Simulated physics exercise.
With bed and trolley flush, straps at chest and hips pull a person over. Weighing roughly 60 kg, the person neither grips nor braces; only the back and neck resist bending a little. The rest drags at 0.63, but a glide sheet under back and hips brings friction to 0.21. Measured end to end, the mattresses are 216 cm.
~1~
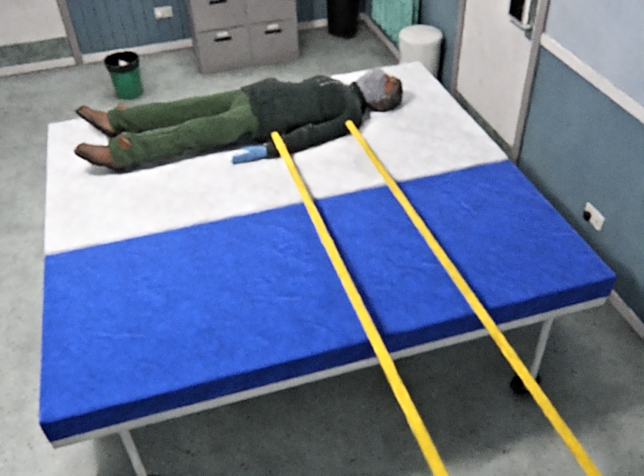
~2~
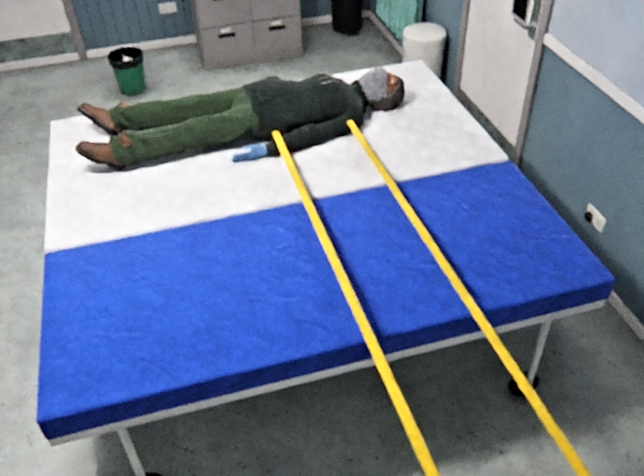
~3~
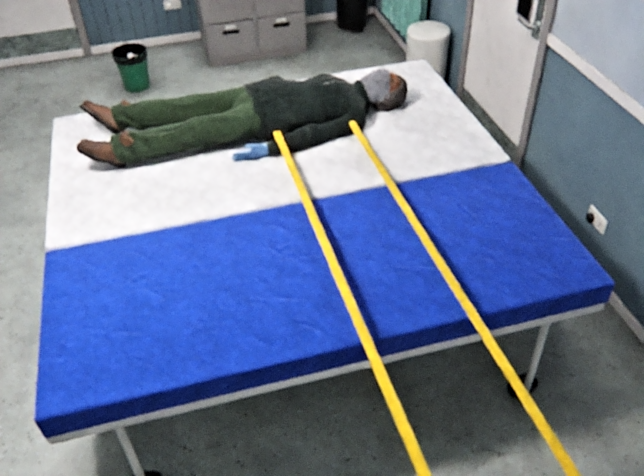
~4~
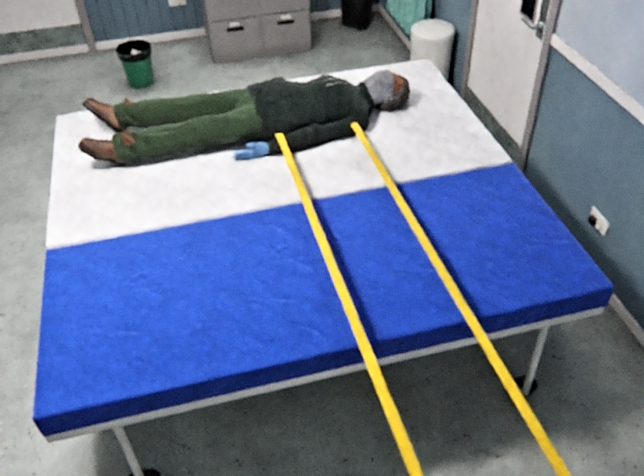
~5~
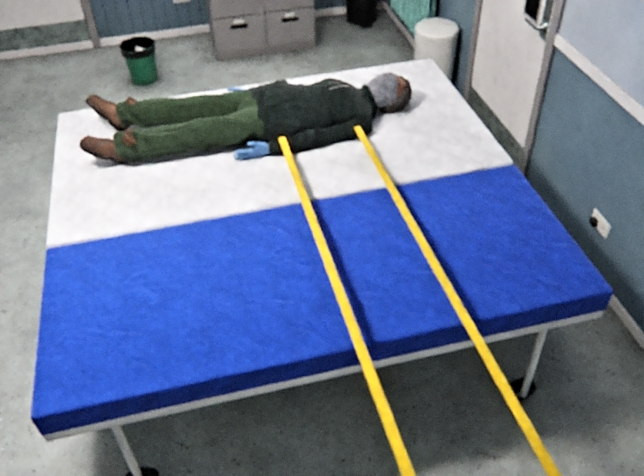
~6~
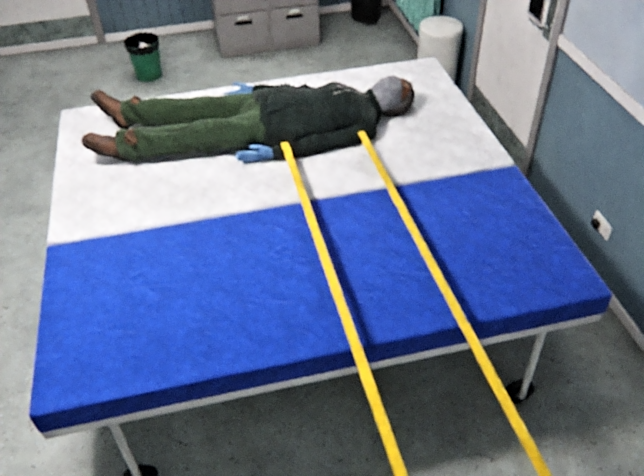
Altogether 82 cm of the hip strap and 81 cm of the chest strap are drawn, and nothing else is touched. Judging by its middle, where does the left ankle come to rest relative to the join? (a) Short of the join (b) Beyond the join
a.
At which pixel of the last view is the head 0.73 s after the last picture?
Estimated position: Around (422, 137).
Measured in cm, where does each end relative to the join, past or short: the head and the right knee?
Head 8 past, right knee 20 short.
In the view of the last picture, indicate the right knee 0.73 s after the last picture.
(220, 139).
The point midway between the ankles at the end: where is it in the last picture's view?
I'd say somewhere around (170, 173).
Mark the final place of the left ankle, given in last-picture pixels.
Look roughly at (149, 203) in the final picture.
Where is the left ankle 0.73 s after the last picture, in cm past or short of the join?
Around 42 cm shy of it.
Then, 0.23 s after the last picture the left ankle is 51 cm short of the join, near (128, 145) in the last picture's view; the right ankle 79 cm short of the join.
Then, 0.73 s after the last picture the left ankle is 41 cm short of the join, near (145, 156) in the last picture's view.
Then, 1.23 s after the last picture the left ankle is 17 cm short of the join, near (147, 191) in the last picture's view; the right ankle 55 cm short of the join.
In the final state, head crosses the join; left hand crosses the join; right hand stops short of the join; left ankle stops short of the join; right ankle stops short of the join; right knee stops short of the join.
